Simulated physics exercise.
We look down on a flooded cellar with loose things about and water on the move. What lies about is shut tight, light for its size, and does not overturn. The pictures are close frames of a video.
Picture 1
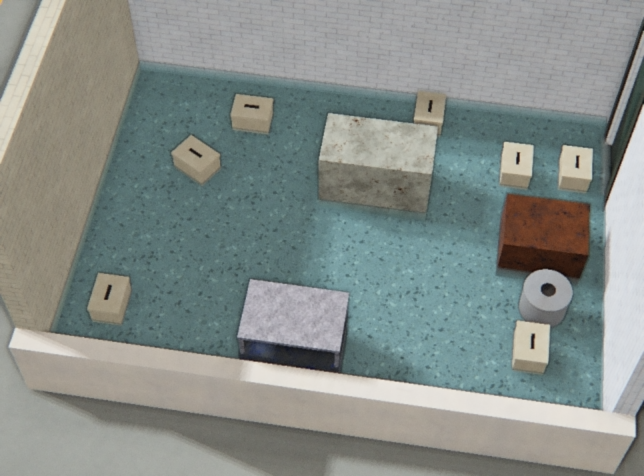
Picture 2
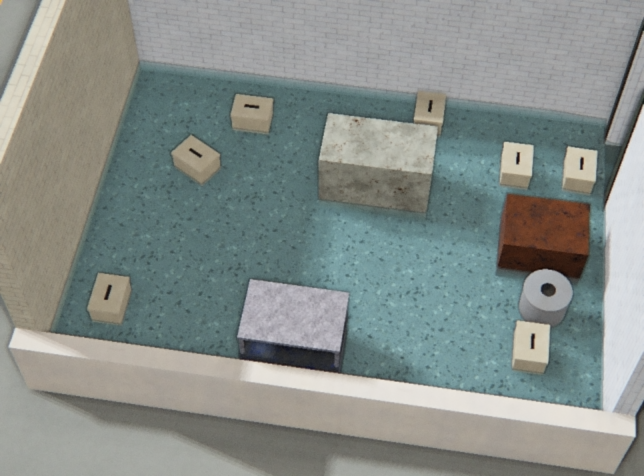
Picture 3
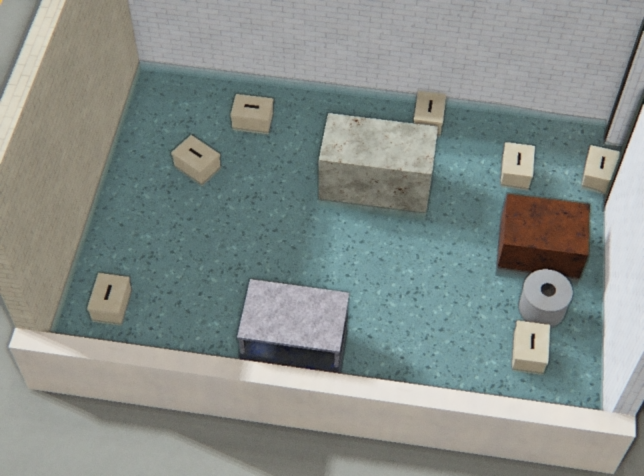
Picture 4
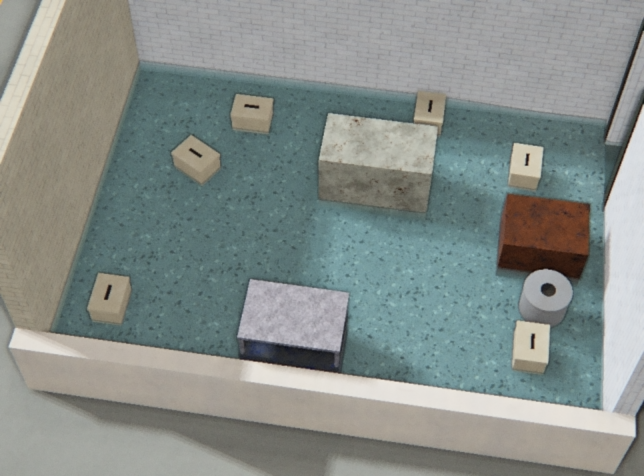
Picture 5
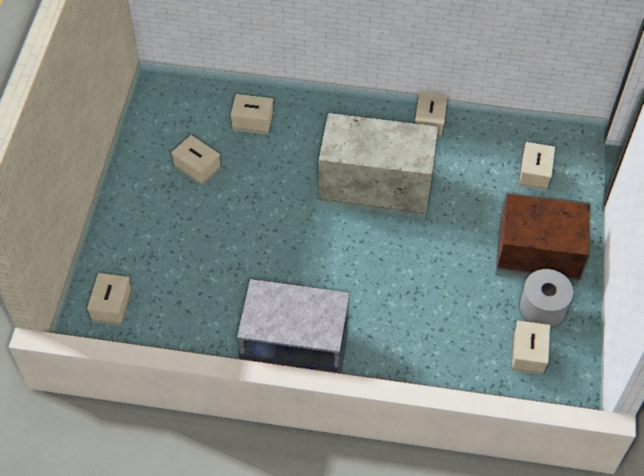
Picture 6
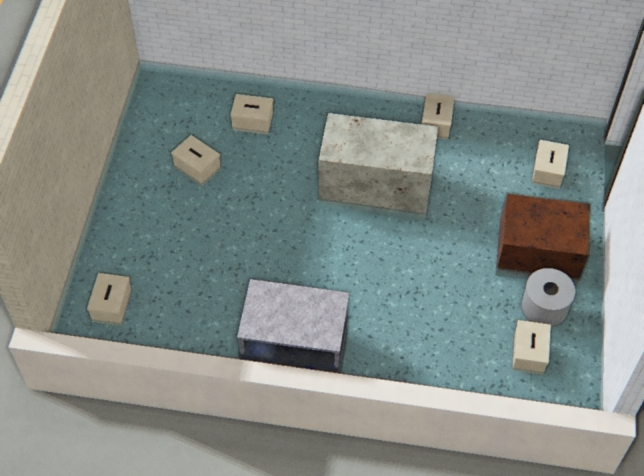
In the video, pale boxes and larger blocks sit on a speckled teal floor; the far-right box slides right and out of view, then its neighbour drifts right, and lastly a box by the back wall shifts slightly right.
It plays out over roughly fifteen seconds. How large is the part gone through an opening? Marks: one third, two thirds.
That comes to one to two thirds.
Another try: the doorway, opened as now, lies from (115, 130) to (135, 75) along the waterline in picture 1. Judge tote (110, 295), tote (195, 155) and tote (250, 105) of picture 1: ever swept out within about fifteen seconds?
As listed: Stays, yes, washed out.
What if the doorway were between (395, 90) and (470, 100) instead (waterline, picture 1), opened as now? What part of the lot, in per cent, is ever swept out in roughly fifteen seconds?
Near 40 in a hundred.
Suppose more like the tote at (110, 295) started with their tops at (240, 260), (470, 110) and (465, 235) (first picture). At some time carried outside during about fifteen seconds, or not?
One after the other: No, washed out, carried outside.
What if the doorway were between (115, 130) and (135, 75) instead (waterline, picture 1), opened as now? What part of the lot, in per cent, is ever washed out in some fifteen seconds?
Near 20 in a hundred.
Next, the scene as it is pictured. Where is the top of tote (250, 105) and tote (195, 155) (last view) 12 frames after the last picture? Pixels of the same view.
Near (306, 102) and (219, 144).
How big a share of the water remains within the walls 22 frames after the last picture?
Some 76 per cent.
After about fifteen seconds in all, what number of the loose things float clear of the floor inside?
The number is 5.
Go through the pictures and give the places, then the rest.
A tote at (518, 159) floats; a tote at (430, 107), afloat; 0 of 8 have shifted, in the first frame.
A tote at (518, 159), afloat; a tote at (430, 107) floats; 0 of 8 have shifted, in the second frame.
A tote at (519, 159) floats; a tote at (430, 107) floats; 1 of 8 have shifted, in the third frame.
A tote at (527, 160) floats, close to its start; a tote at (430, 107), afloat; 2 of 8 have shifted, in the fourth frame.
A tote at (539, 159), afloat, close to its start; a tote at (432, 107) floats; 2 of 8 have shifted, in the fifth frame.
A tote at (552, 157) floats, a stride from its start; a tote at (439, 109), afloat, close to its start; 3 of 8 have shifted, in the sixth frame.
A moment on, 1 of 8 are out; 7 afloat.
Next, 2 of 8 are out; 6 afloat.
Later, 3 of 8 are out; 5 afloat.
In the end, 3 of 8 are out; 5 afloat.
